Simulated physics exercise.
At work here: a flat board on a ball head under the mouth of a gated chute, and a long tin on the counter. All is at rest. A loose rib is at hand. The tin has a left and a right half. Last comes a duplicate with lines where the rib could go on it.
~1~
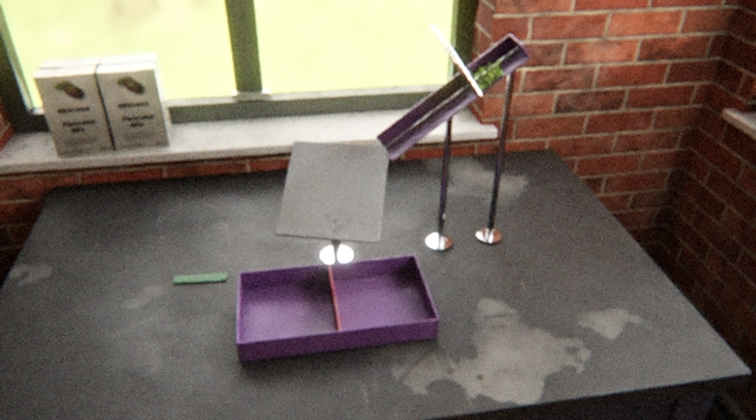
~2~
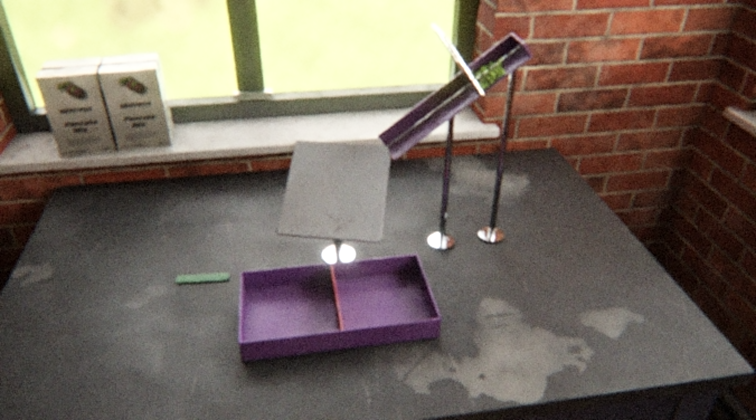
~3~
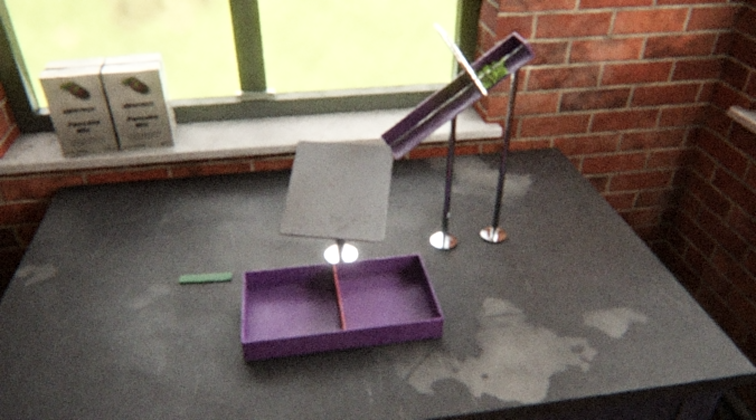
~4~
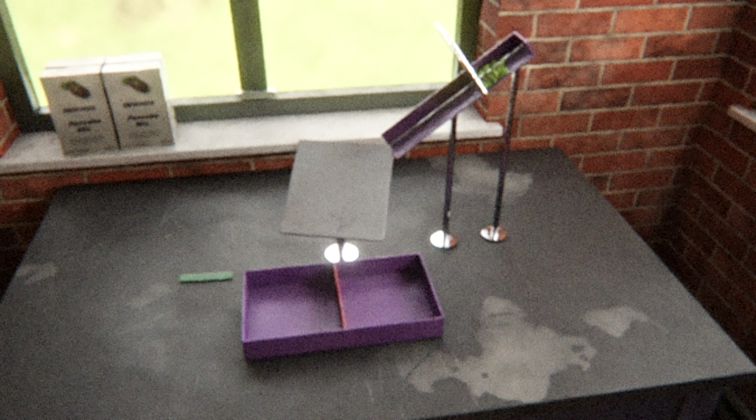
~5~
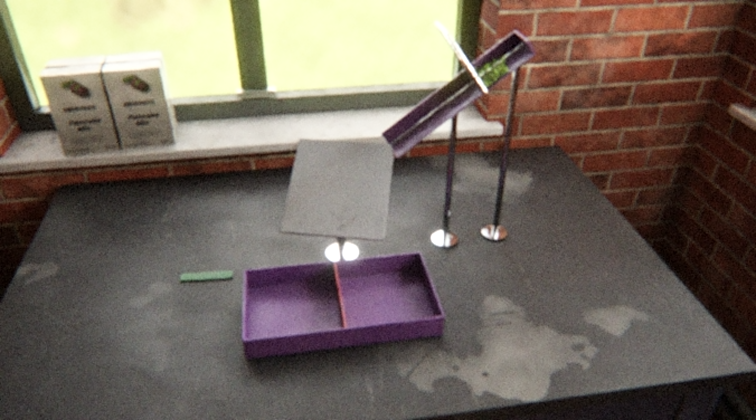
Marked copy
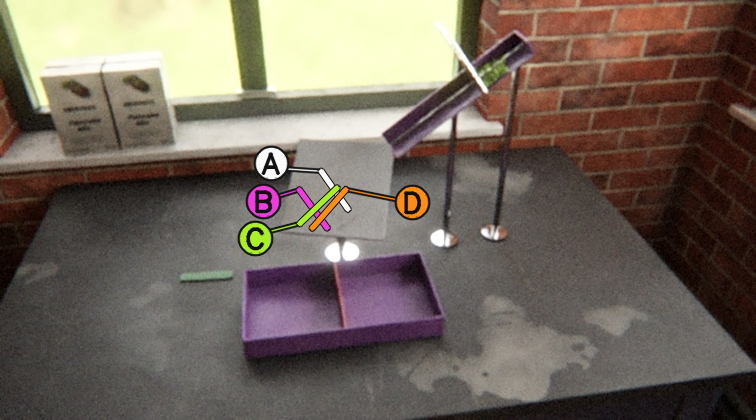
A purple chute holding a small green load behind a pale gate slants down to the left on two thin stands, above a dark, worn counter seen from slightly above, by a window and brick walls. Below its mouth a grey board tilts over an open purple tin with a reddish divider, a green strip to the left and two boxes on the sill. Nothing moves except the view, which shifts very slightly.
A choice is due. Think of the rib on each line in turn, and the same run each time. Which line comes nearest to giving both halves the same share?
The answer is line B.
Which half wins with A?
Right.
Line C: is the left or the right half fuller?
More lands on the left.
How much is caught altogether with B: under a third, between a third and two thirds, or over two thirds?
It is over two thirds.
On the marked copy, line A from (321, 171) to (348, 209); line B from (299, 189) to (327, 227); line C from (337, 187) to (299, 223); line D from (345, 189) to (312, 228).
With A, of what is caught, a small part in the left half, nearly all in the right.
With B, of what is caught, about a third in the left half, about two thirds in the right.
With C, of what is caught, nearly all in the left half, a stray few in the right.
With D, of what is caught, nearly all in the left half, a small part in the right.
